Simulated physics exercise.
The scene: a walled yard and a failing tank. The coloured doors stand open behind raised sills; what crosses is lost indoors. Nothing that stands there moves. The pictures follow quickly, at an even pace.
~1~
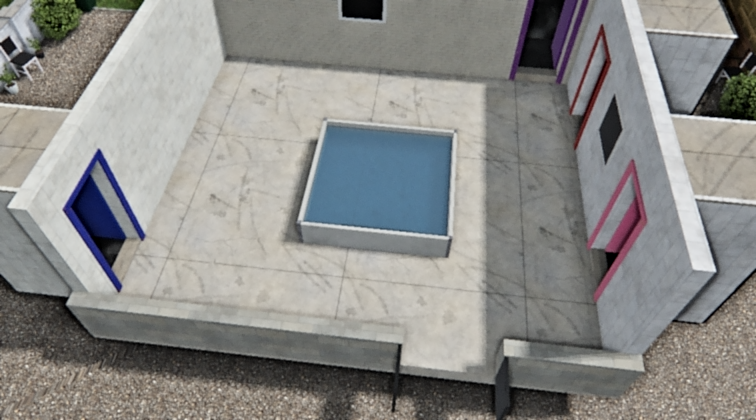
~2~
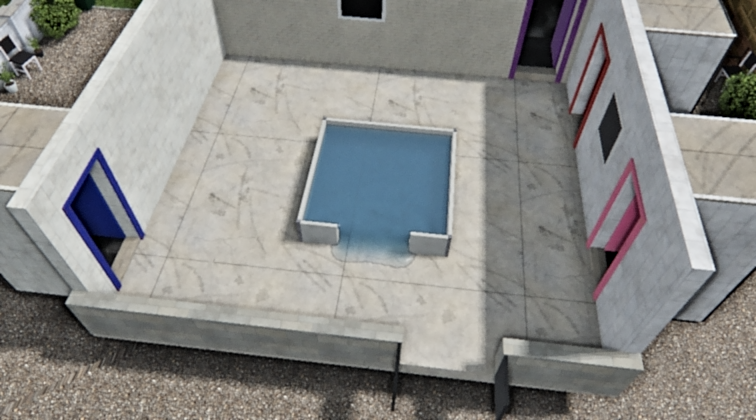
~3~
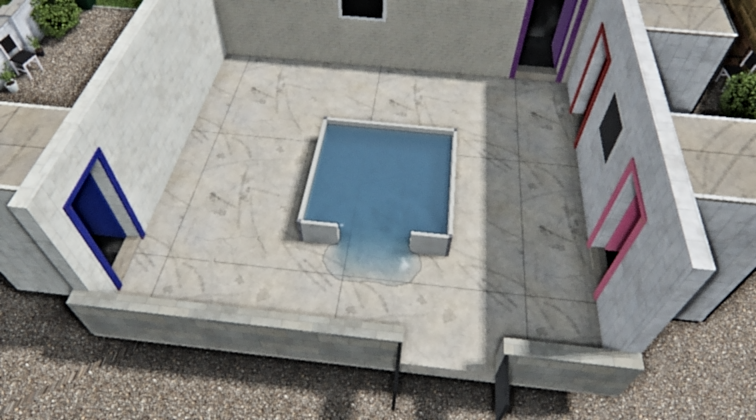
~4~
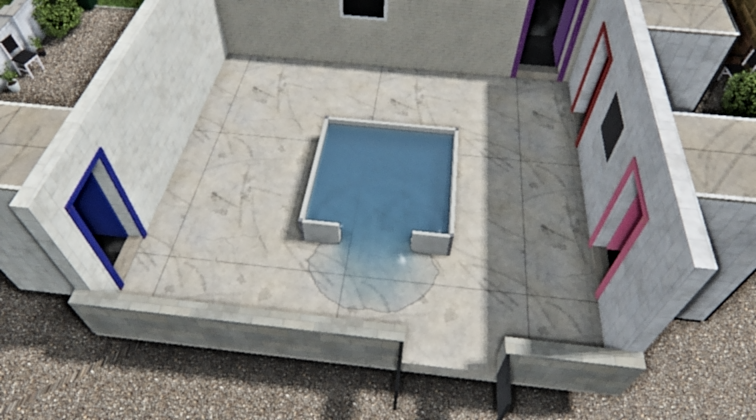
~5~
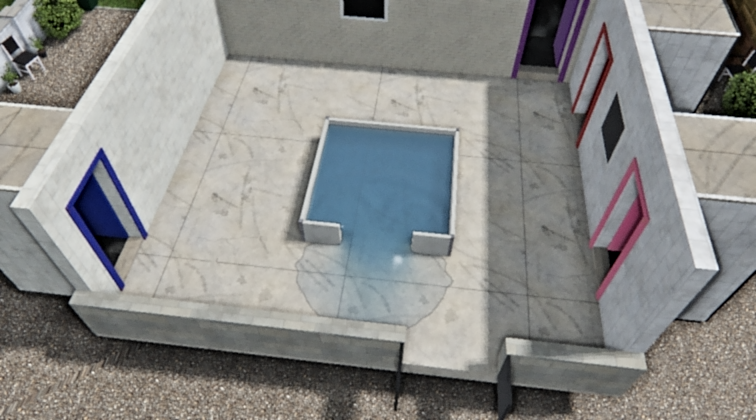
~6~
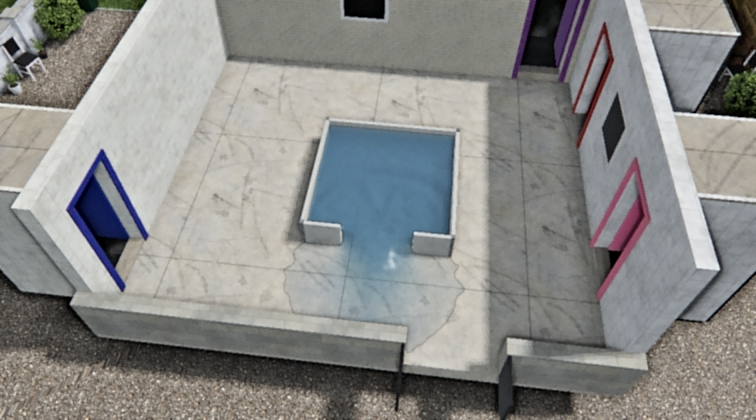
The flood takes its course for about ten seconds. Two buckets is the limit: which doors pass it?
One by one: The red door holds within the limit; the pink door holds within the limit; the purple door holds within the limit; the blue door floods.
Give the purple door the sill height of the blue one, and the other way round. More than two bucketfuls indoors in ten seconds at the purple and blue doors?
Then: Purple holds, blue holds.
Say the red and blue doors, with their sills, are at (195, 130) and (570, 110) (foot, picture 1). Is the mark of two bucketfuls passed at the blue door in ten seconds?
My reading: The blue door lets less in.
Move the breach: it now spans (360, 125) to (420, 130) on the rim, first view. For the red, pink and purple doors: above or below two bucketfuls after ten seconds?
In short: Red is over, pink stays under, purple lets less in.
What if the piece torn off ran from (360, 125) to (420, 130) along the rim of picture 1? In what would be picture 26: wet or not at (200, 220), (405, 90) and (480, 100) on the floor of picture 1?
One after the other: Free of water, covered, awash.
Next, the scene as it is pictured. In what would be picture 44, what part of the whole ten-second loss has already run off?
Some 75 per cent.
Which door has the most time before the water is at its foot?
I say the purple door.
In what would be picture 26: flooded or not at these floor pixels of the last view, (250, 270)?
At that place: Wet.
A moment on, water covers 10 % of the floor; the red door not reached, the pink door not reached, the purple door not reached, the blue door not reached.
Next, water covers 15 % of the floor; the red door not reached, the pink door not reached, the purple door not reached, the blue door not reached.
Then, water covers 25 % of the floor; the red door not reached, the pink door not reached, the purple door not reached, the blue door under two buckets in.
Later, water covers 50 % of the floor; the red door not reached, the pink door wet at the sill, nothing in, the purple door not reached, the blue door over two buckets in.
In the end, water covers 85 % of the floor; the red door wet at the sill, nothing in, the pink door wet at the sill, nothing in, the purple door wet at the sill, nothing in, the blue door far over two buckets in.
